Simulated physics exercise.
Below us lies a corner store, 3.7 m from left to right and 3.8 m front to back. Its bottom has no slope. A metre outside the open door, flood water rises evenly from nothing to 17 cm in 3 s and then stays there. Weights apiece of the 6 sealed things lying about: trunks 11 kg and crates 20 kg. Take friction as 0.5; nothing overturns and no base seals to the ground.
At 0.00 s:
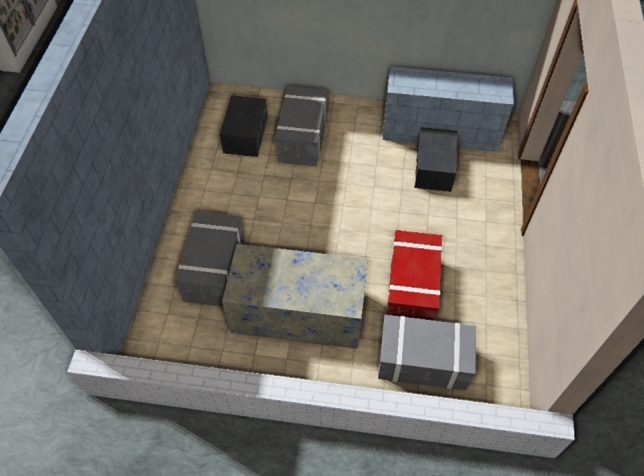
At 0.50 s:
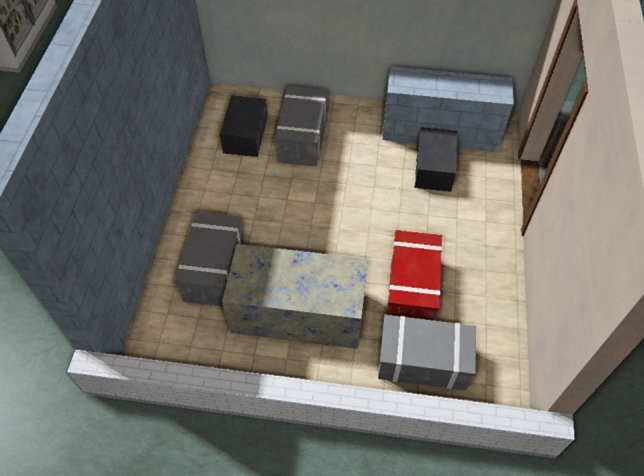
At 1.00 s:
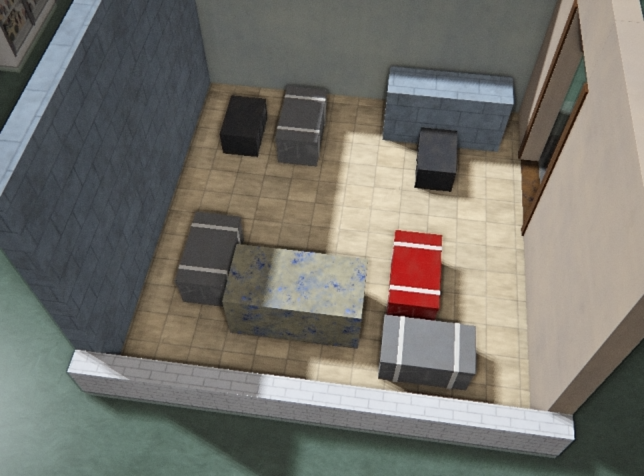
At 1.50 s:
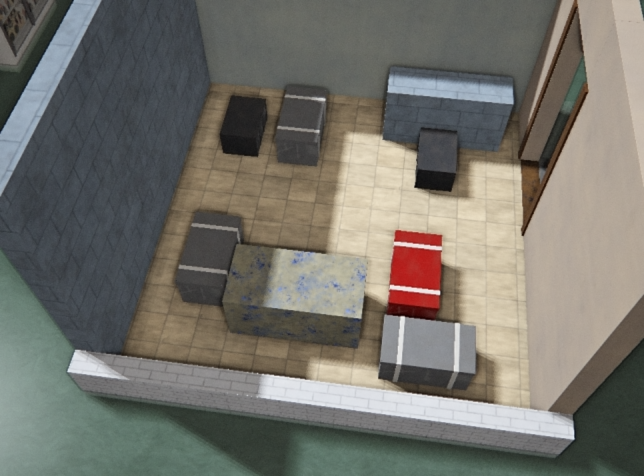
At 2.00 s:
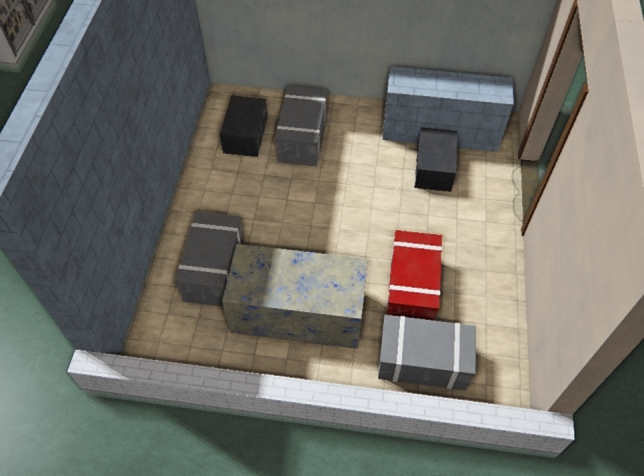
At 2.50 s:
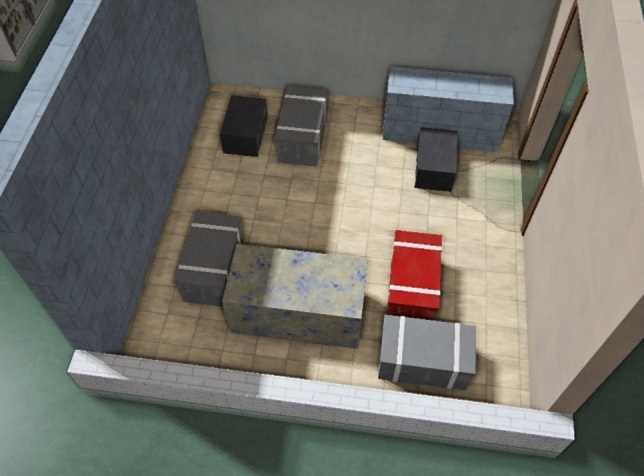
A room of boxes stays still as a little water spreads in from the right doorway.
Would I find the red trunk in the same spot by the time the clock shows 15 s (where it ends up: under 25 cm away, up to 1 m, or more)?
Red trunk slides a little.
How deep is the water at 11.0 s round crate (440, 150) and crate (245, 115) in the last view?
About 9 and 9 cm.
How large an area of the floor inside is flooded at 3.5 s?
Roughly 2.0 m2.
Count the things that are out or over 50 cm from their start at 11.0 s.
I count 3.
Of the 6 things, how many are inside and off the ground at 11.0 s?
I count 5.
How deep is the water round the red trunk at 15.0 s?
About 8 cm.
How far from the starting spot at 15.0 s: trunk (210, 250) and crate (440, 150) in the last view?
In that order: 250 cm, 150 cm.
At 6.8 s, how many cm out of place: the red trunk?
About 10 cm.
After 3.5 s the red trunk is near (416, 268), 0.0 m from its start, aground; 0 afloat.
After 6.8 s the red trunk is near (411, 276), 0.1 m from its start, aground; 0 afloat.
After 11.0 s the red trunk is near (472, 271), 0.5 m from its start, afloat; 5 afloat.
After 15.0 s the red trunk is near (403, 208), 0.7 m from its start, afloat; 6 afloat.
